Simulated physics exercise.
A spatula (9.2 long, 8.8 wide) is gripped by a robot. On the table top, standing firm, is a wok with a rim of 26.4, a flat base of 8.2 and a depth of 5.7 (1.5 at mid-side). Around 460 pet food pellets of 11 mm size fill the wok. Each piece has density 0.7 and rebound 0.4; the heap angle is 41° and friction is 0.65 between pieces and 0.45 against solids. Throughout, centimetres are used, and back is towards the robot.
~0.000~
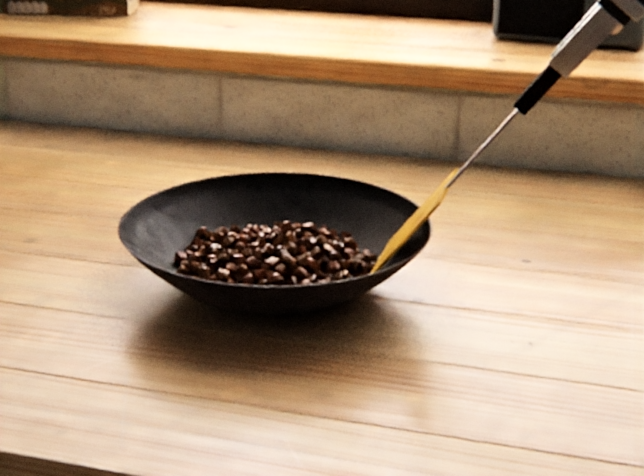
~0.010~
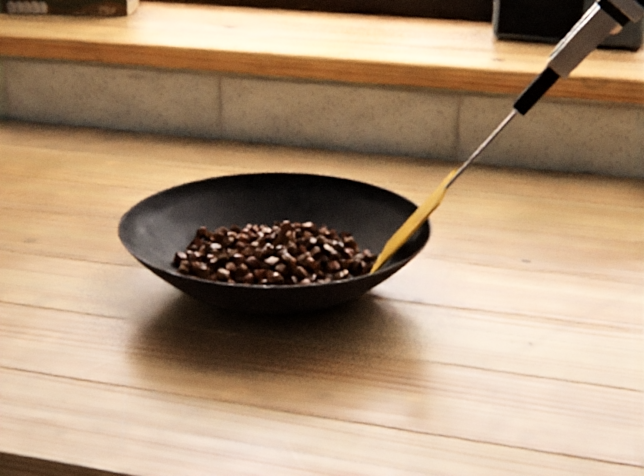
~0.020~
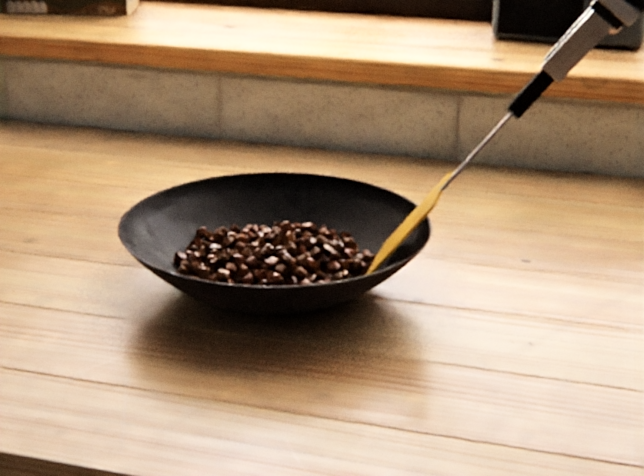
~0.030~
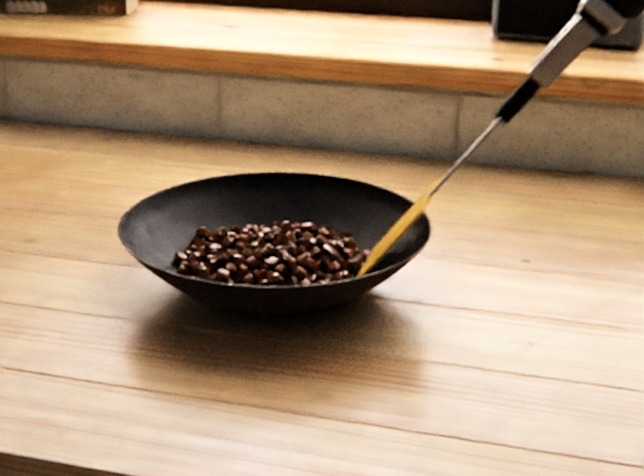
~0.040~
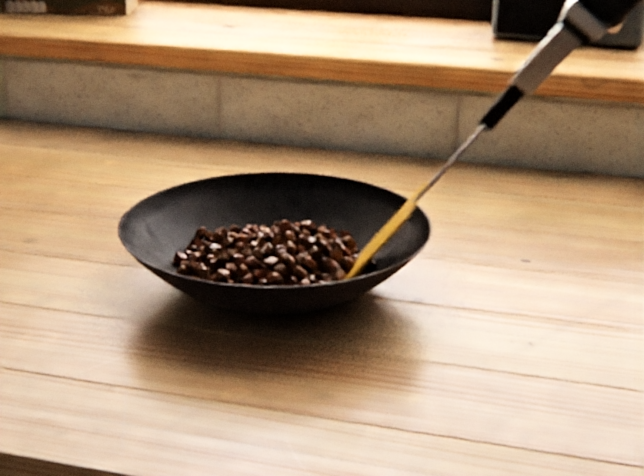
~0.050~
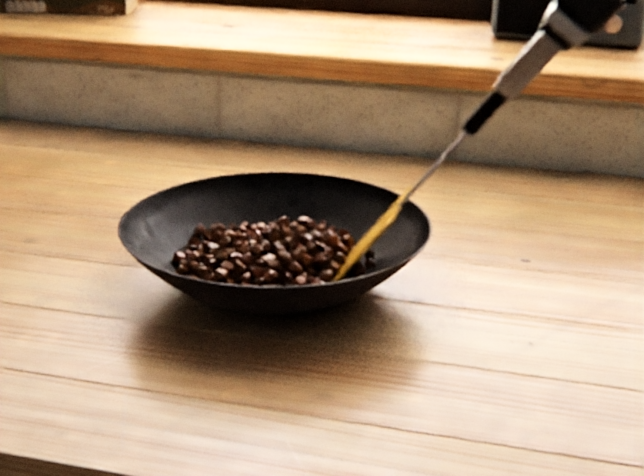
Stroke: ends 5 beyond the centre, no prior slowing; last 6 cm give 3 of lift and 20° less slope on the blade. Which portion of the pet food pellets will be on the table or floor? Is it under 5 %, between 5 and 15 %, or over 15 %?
It is over 15 %.
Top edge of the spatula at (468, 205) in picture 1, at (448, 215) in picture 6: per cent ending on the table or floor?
Off the vessel, on the table or floor: Some 0 percent.
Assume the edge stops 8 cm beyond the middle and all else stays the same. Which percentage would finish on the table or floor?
45 %, roughly.
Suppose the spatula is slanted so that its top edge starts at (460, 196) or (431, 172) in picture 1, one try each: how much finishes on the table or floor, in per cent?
Around 20 per cent, then around 25 per cent.
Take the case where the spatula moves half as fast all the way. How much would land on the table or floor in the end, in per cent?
In that case, close to 0 per cent.
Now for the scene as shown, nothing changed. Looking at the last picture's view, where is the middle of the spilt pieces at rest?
Around pixel (49, 249).
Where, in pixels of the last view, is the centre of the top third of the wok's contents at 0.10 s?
(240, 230).
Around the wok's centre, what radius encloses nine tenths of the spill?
Seen from above, roughly 40 cm.
After 0.07 s, sloping 53°, highest piece 7 above the table; 464 in the wok.
After 0.10 s, sloping 47°, highest piece 9 above the table; 464 in the wok.
After 0.31 s, sloping 33°, highest piece 8 above the table; 370 in the wok, 63 on the table or floor, 31 on the blade or in flight.
After 1.36 s, sloping 33°, highest piece 7 above the table; 369 in the wok, 95 on the table or floor.
At rest, 369 in the wok, 95 on the table or floor. That is 20 % on the table or floor.
